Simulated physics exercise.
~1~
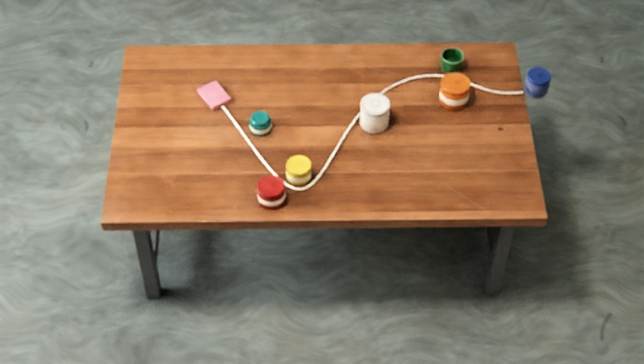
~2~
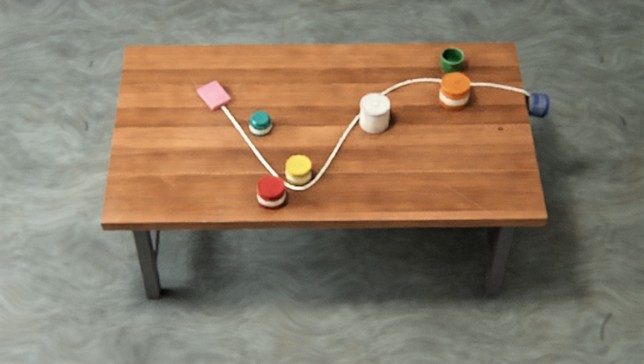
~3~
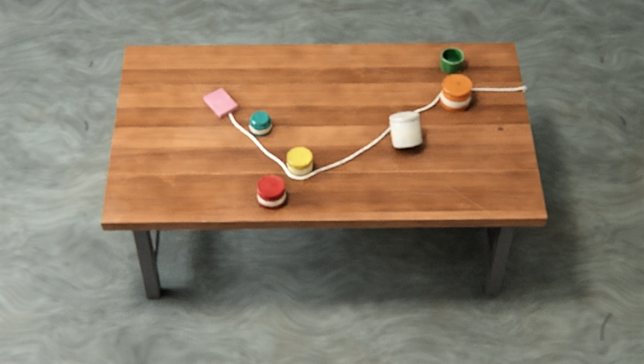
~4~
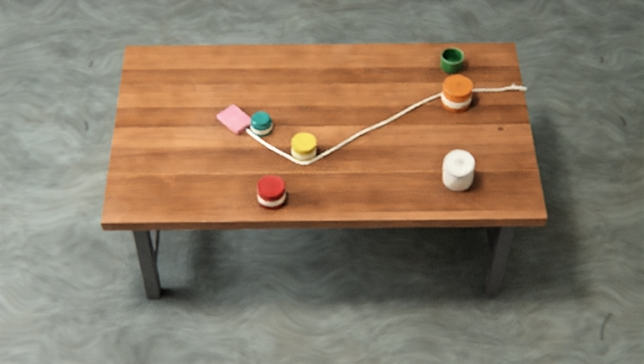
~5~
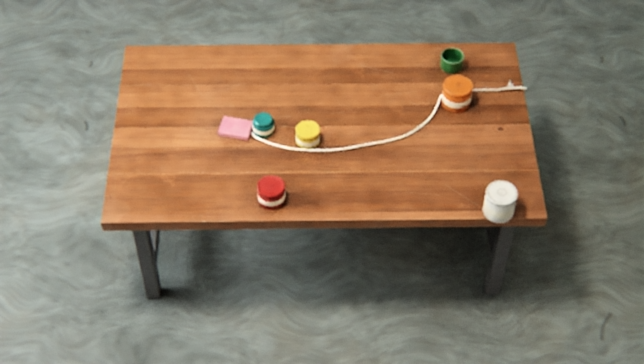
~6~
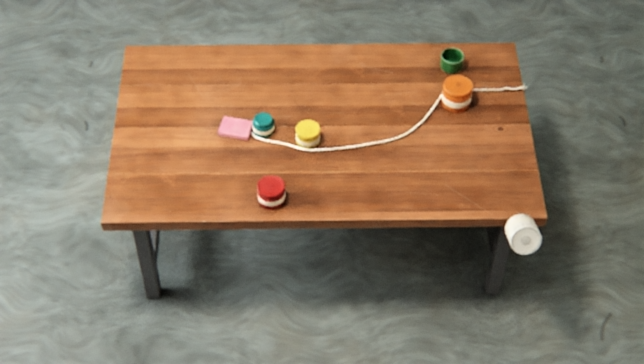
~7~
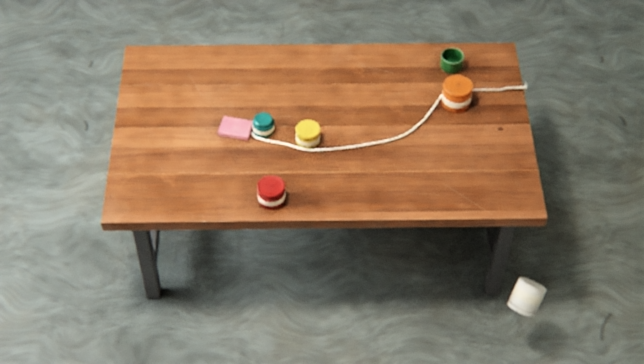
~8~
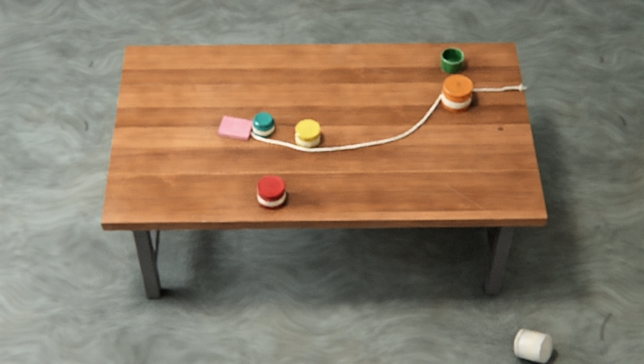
White canister sliding across a wooden table and dropping to the floor after a blue speaker falls, tugging a corded pink phone.
